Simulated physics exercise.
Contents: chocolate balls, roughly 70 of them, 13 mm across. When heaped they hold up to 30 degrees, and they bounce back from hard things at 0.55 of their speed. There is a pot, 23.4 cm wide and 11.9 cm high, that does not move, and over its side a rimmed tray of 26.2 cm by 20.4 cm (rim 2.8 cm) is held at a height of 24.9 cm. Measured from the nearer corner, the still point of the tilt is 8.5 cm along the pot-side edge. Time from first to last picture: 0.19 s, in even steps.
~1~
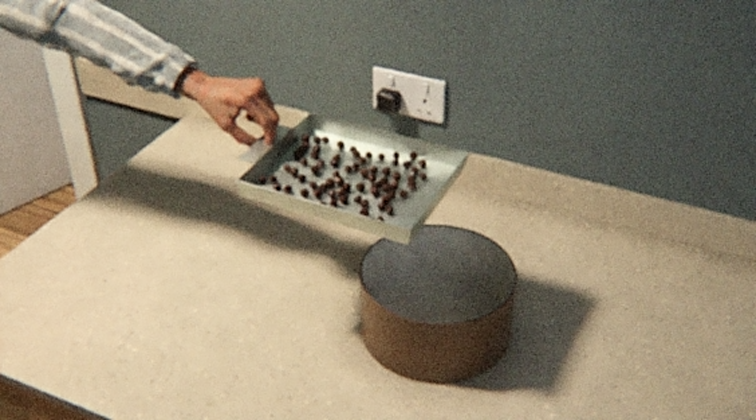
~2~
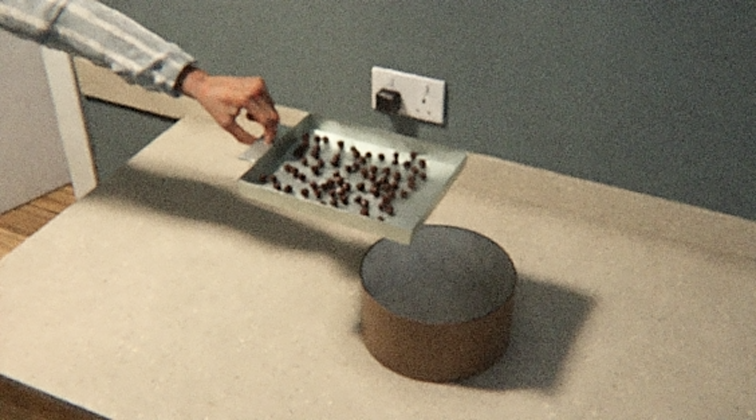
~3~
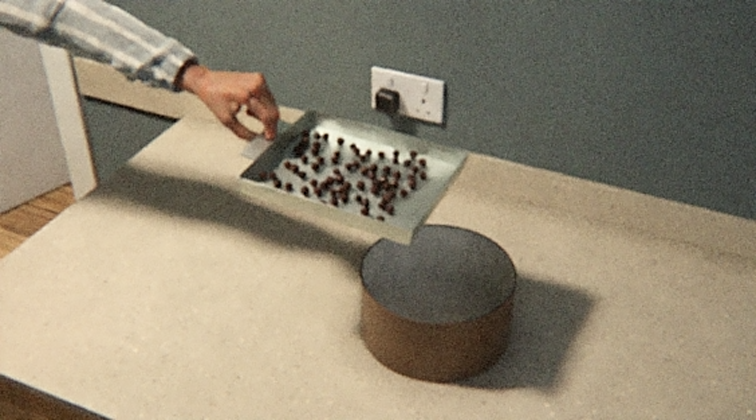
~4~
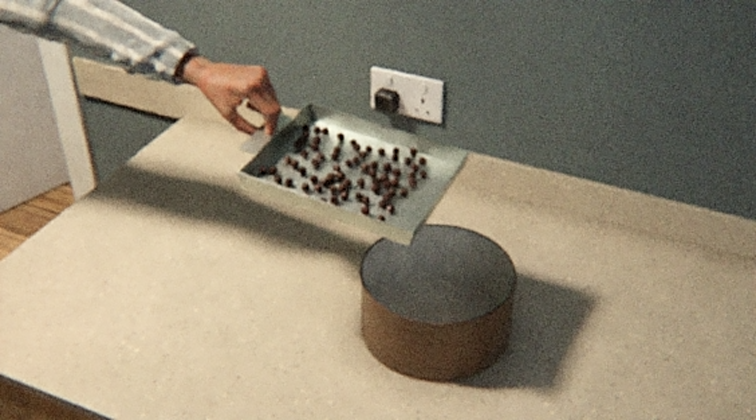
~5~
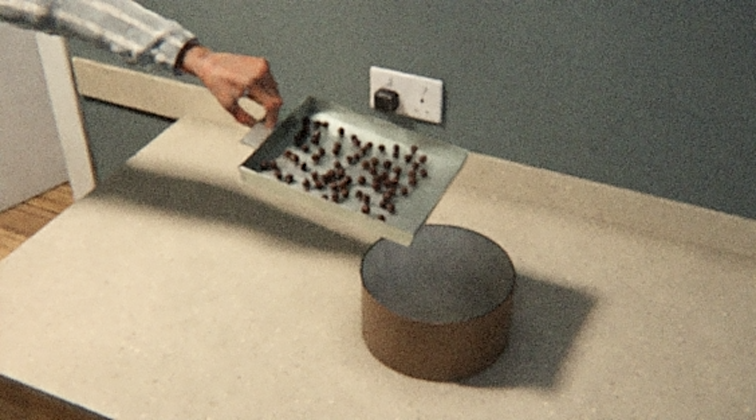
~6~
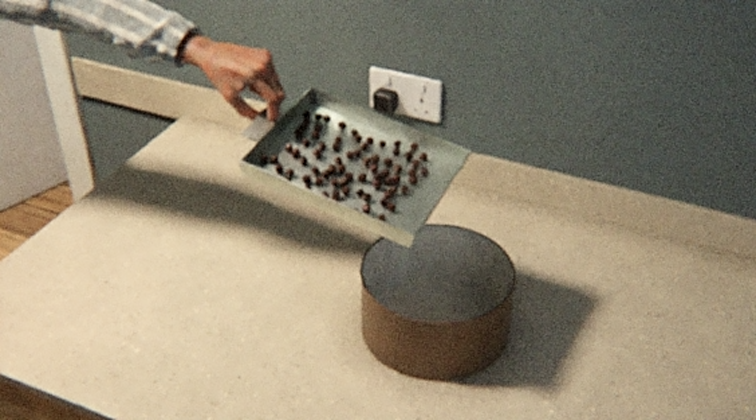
At first, a hand in a striped sleeve holds a shallow metal tray of small dark brown balls almost level above a still, round pot on a countertop. Then the hand slowly raises the tray's far left side, slanting it gently down toward the right, while the balls barely move.
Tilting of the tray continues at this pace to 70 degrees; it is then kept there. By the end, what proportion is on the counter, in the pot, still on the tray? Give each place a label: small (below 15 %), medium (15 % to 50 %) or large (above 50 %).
Shares by place: Counter small, pot small, tray large.
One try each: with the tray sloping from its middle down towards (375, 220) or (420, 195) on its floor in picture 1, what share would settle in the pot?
That would be close to 0 per cent and then close to 5 per cent.
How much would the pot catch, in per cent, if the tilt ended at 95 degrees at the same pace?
The pot would get around 55 per cent.
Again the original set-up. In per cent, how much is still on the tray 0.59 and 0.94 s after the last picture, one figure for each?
Around 100 first, about 90 after.
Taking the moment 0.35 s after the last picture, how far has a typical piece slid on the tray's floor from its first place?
I'd say close to 9 centimetres.
Then, 0.35 s after the last picture, tilt 39 degrees; the tray holds 100 %, the pot 0 %.
Then, 0.59 s after the last picture, tilt 59 degrees; the tray holds 100 %, the pot 0 %.
Then, 0.94 s after the last picture, tilt 70 degrees; the tray holds 90 %, the pot 0 %.
In the end, counter 5 %, pot 0 %, tray 90 %.
